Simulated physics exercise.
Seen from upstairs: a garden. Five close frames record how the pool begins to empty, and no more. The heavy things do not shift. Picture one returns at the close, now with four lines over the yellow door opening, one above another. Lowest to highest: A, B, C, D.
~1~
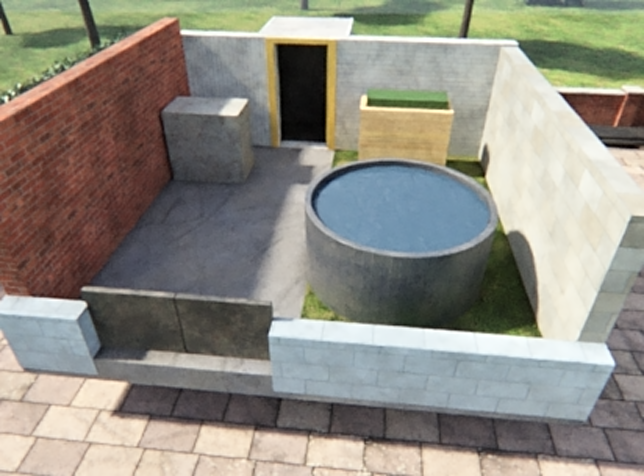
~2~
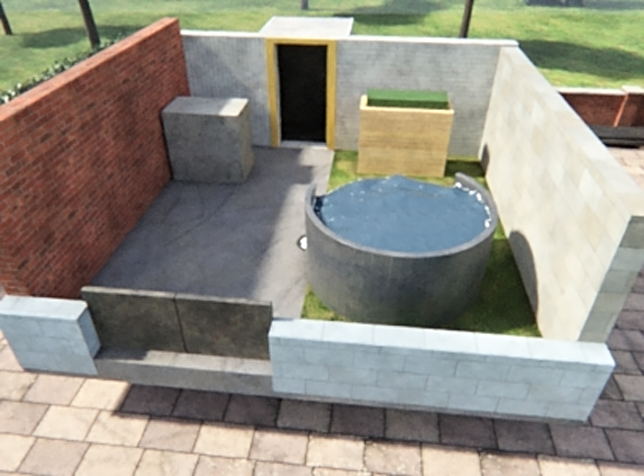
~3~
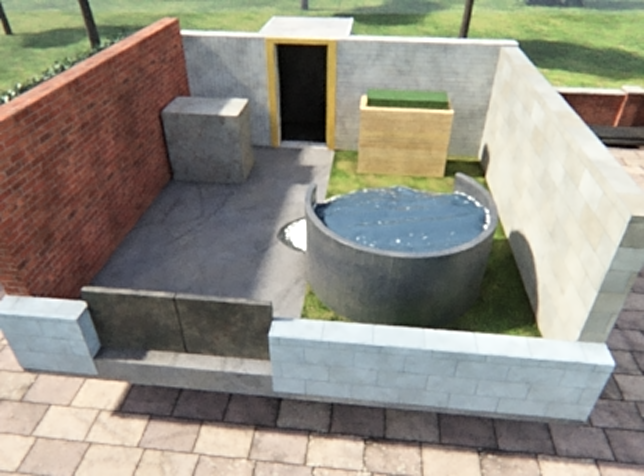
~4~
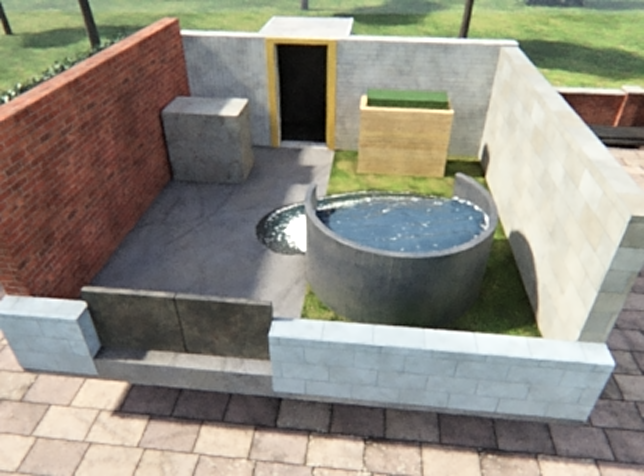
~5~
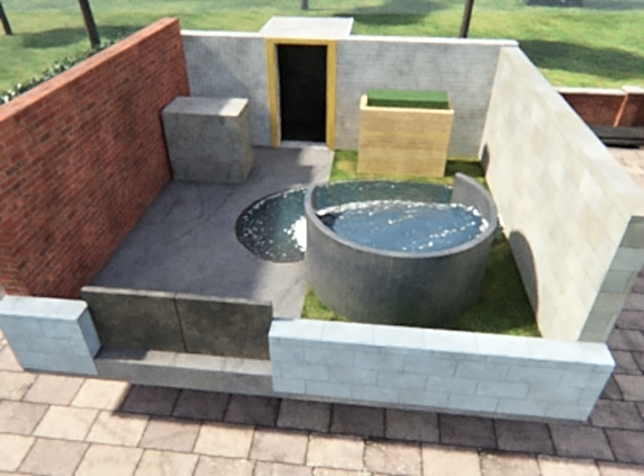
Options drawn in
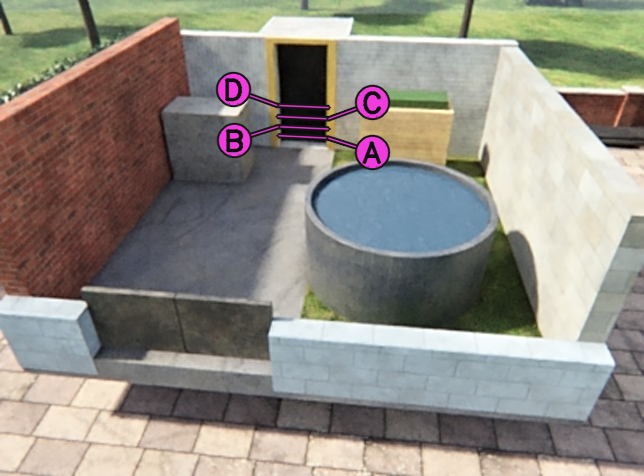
In a walled yard, the round pool's back wall drops and water spreads left across the paving.
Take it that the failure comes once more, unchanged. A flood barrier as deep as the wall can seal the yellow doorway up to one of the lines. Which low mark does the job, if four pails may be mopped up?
Take B.
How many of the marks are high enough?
Three of the four.
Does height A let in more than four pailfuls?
Yes, that goes wrong.
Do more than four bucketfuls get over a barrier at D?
No, that is safe.
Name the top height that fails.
A it is.
On the marked copy, A at (303, 136); B at (303, 127); C at (302, 117); D at (302, 106); from the bottom up A, B, C, D.
If A is chosen, about 11 bucketfuls get in.
If B is chosen, a splash gets over, under a bucket.
If C is chosen, nothing gets over.
If D is chosen, nothing gets over.
